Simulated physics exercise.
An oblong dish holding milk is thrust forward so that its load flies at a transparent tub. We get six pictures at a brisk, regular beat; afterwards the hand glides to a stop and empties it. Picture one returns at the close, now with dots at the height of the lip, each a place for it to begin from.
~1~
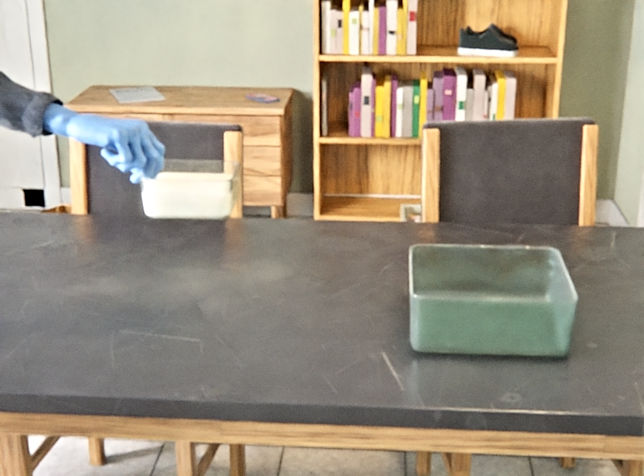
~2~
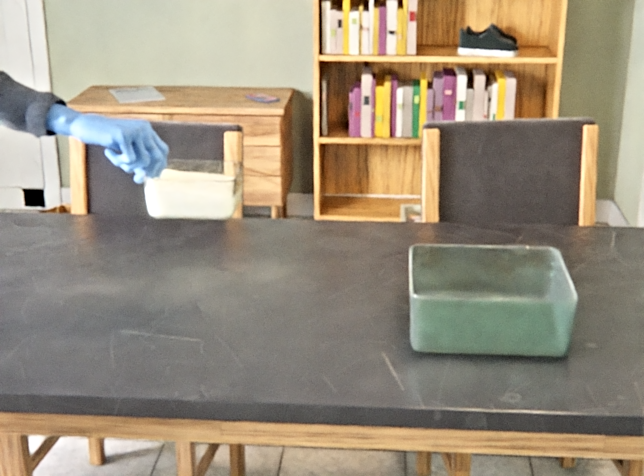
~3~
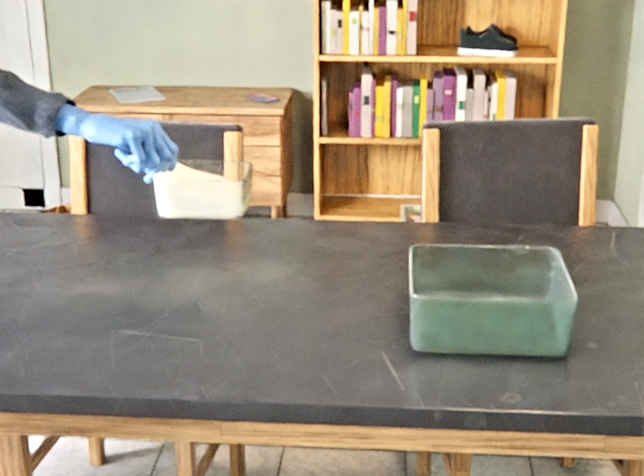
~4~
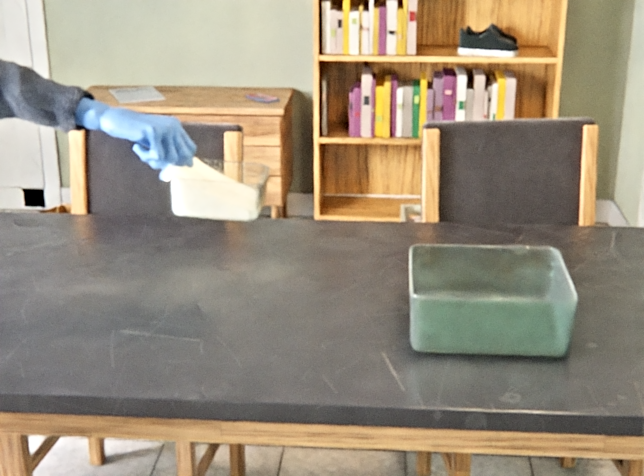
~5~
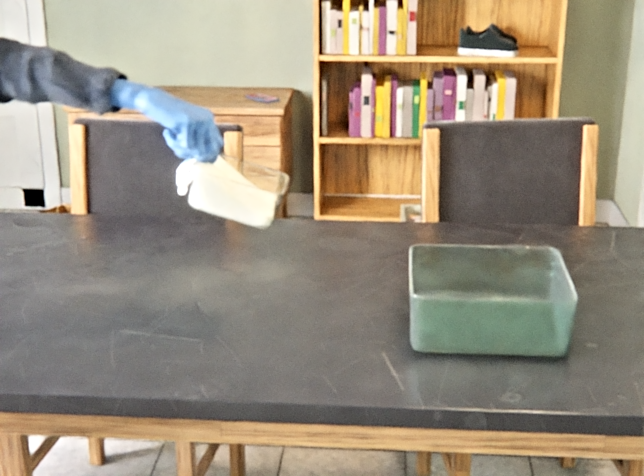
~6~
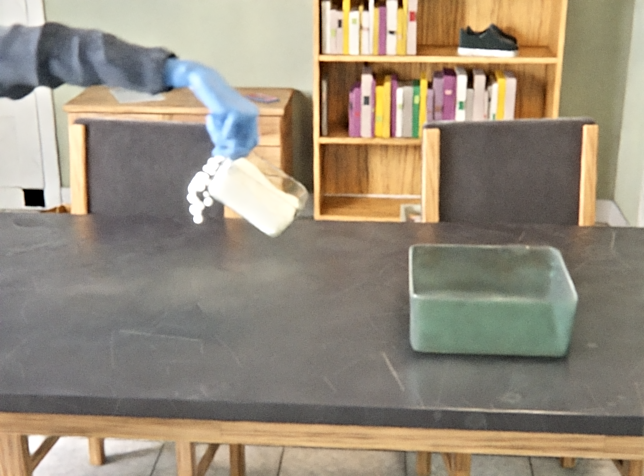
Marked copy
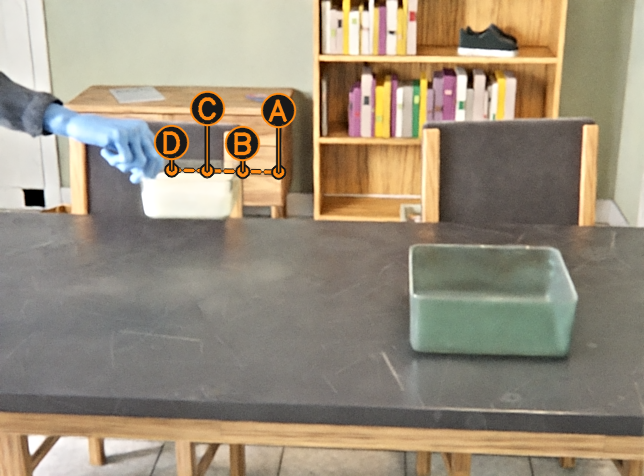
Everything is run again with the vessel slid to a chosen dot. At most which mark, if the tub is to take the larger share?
That is spot A.
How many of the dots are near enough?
One of them.
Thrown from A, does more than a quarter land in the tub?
Yes, it does.
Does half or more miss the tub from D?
Yes, that goes wrong.
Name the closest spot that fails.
That would be B.
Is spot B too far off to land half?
Yes, that goes wrong.
On the marked copy, A at (278, 172); B at (242, 171); C at (207, 170); D at (171, 170).
With A, about 66 % lands in the tub, 23 % falls short and 11 % goes beside or beyond.
With B, about 24 % lands in the tub, 69 % falls short and 7 % goes beside or beyond.
With C, about 0 % lands in the tub, 97 % falls short and 3 % goes beside or beyond.
With D, about 0 % lands in the tub, 100 % falls short.
